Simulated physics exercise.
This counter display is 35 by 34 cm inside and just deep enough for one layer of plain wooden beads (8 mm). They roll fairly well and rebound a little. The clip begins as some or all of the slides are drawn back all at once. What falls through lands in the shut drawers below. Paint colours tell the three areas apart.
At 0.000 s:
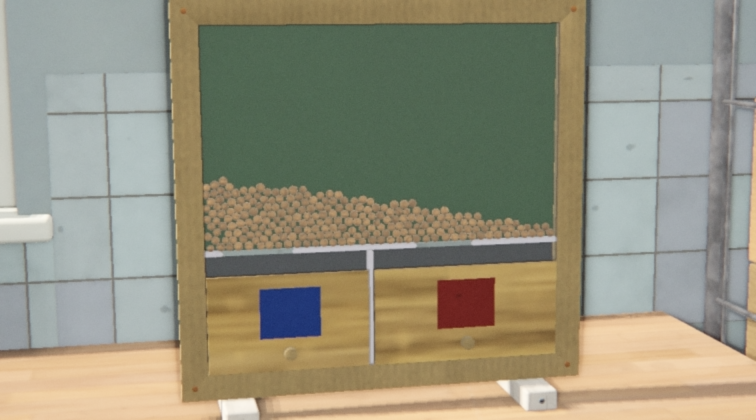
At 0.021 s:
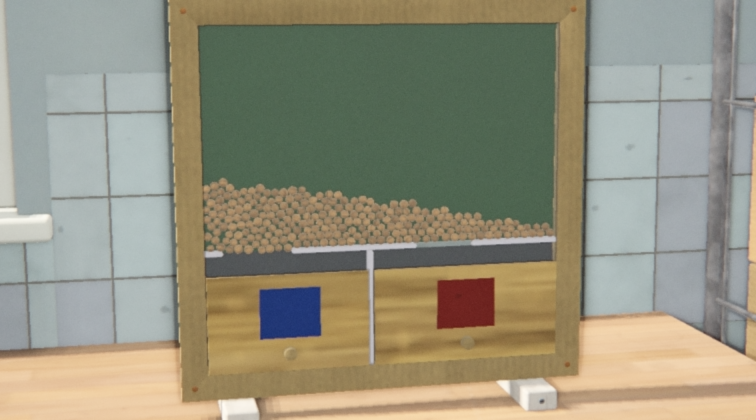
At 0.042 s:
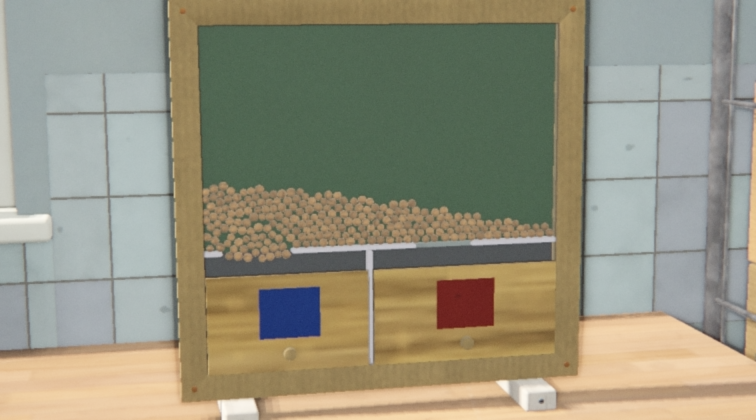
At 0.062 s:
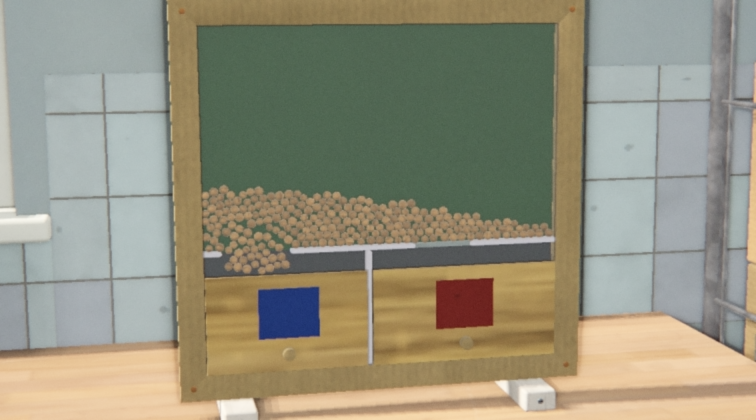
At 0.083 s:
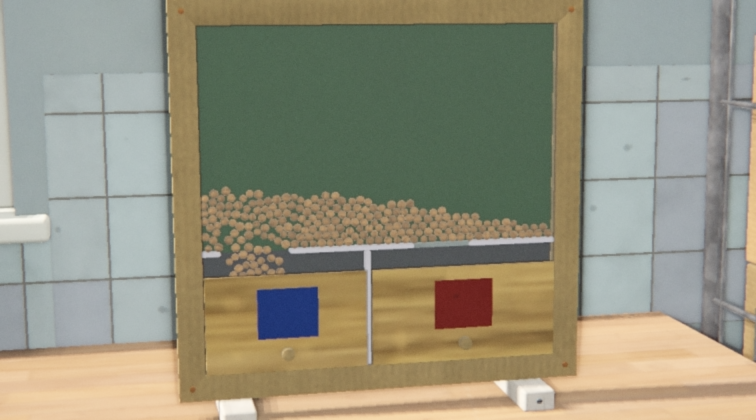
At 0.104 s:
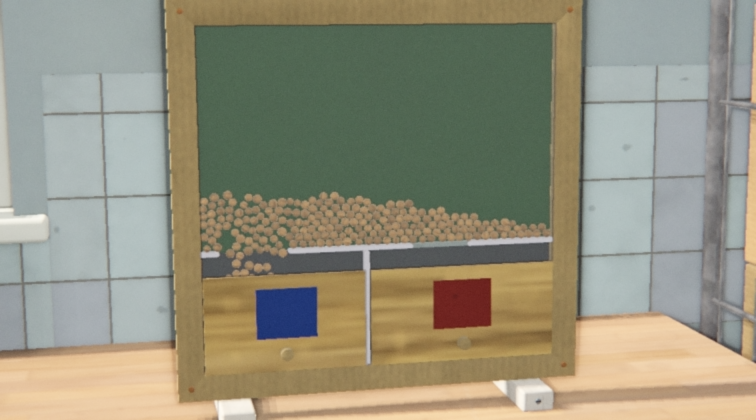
Wooden-framed green display holding a sloping heap of beads, a gap opening in the white ledge at left and beads dropping through.
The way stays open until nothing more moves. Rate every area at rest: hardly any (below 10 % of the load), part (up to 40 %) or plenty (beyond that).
Red drawer hardly any, blue drawer plenty, green store plenty.
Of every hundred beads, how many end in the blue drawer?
Roughly 55 per cent.
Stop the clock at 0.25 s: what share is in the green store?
Some 60 per cent.
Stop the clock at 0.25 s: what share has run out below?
Roughly 40 per cent.
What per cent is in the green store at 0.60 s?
Roughly 55 per cent.
By 0.25 s, 40 % are out; blue 35 %, green 60 %.
By 0.60 s, 45 % are out; blue 45 %, green 55 %.
By 1.30 s, 55 % are out; blue 55 %, green 45 %.
Settled by 1.7 s, 55 % are out; red 0 %, blue 55 %, green 45 %.
